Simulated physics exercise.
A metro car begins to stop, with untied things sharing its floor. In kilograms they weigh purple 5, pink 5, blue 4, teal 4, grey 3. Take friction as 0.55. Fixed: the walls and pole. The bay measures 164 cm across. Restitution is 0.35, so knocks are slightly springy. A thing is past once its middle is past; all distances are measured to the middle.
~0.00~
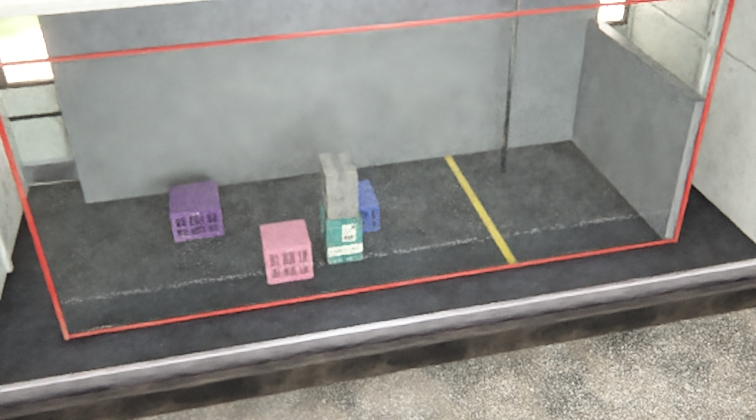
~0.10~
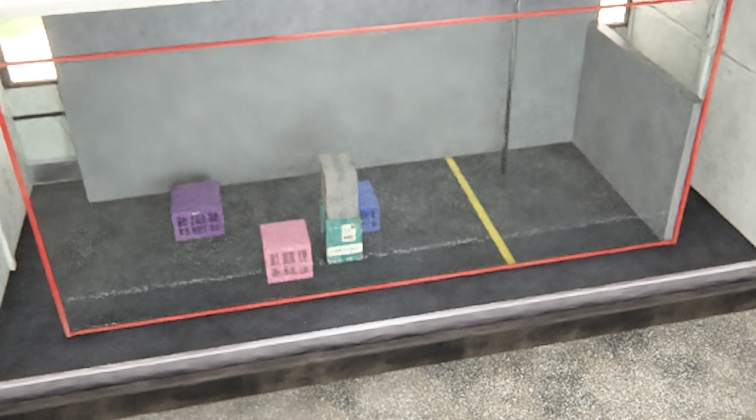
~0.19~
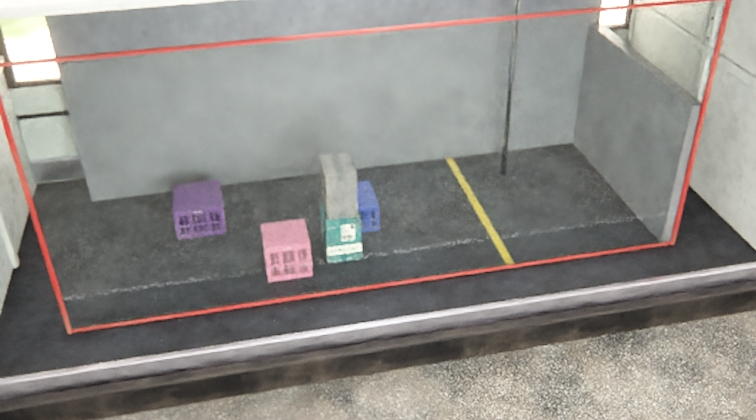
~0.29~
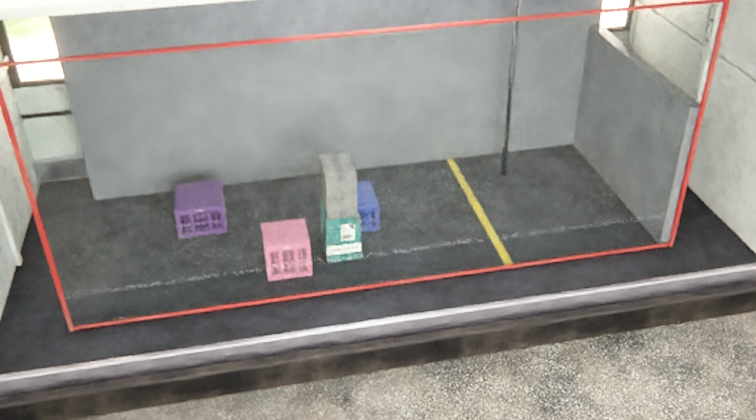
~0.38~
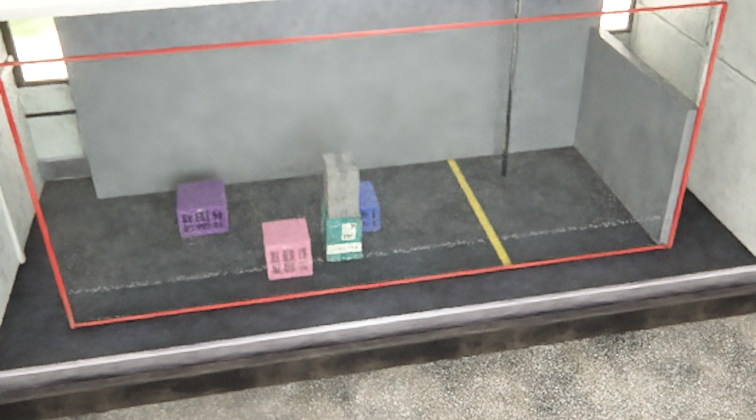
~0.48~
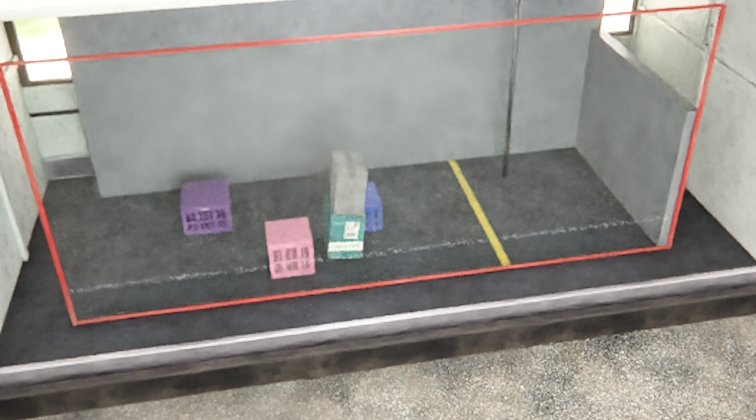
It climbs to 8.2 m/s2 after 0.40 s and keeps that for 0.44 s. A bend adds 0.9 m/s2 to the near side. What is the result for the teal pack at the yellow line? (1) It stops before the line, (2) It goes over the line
It stops before the line (1).
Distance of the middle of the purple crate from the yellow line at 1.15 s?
Short of it by around 145 cm.
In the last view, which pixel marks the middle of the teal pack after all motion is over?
About (474, 225).
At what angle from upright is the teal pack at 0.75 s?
About 60° of tilt.
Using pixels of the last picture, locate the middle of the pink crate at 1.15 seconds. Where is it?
At that time it is near pixel (392, 242) in the last view.
After 0.75 s the teal pack is 94 cm short of the yellow line, tilted 60°, near (372, 223) in the last picture's view; the blue crate 77 cm short of the yellow line, tilted 0°.
After 1.15 s the teal pack is 28 cm short of the yellow line, tilted 90°, near (458, 226) in the last picture's view.
After 1.65 s the teal pack is 15 cm short of the yellow line, tilted 90°, near (474, 225) in the last picture's view.
After 1.9 s, purple crate stops short of the yellow line; pink crate stops short of the yellow line; blue crate stops short of the yellow line; teal pack stops short of the yellow line.
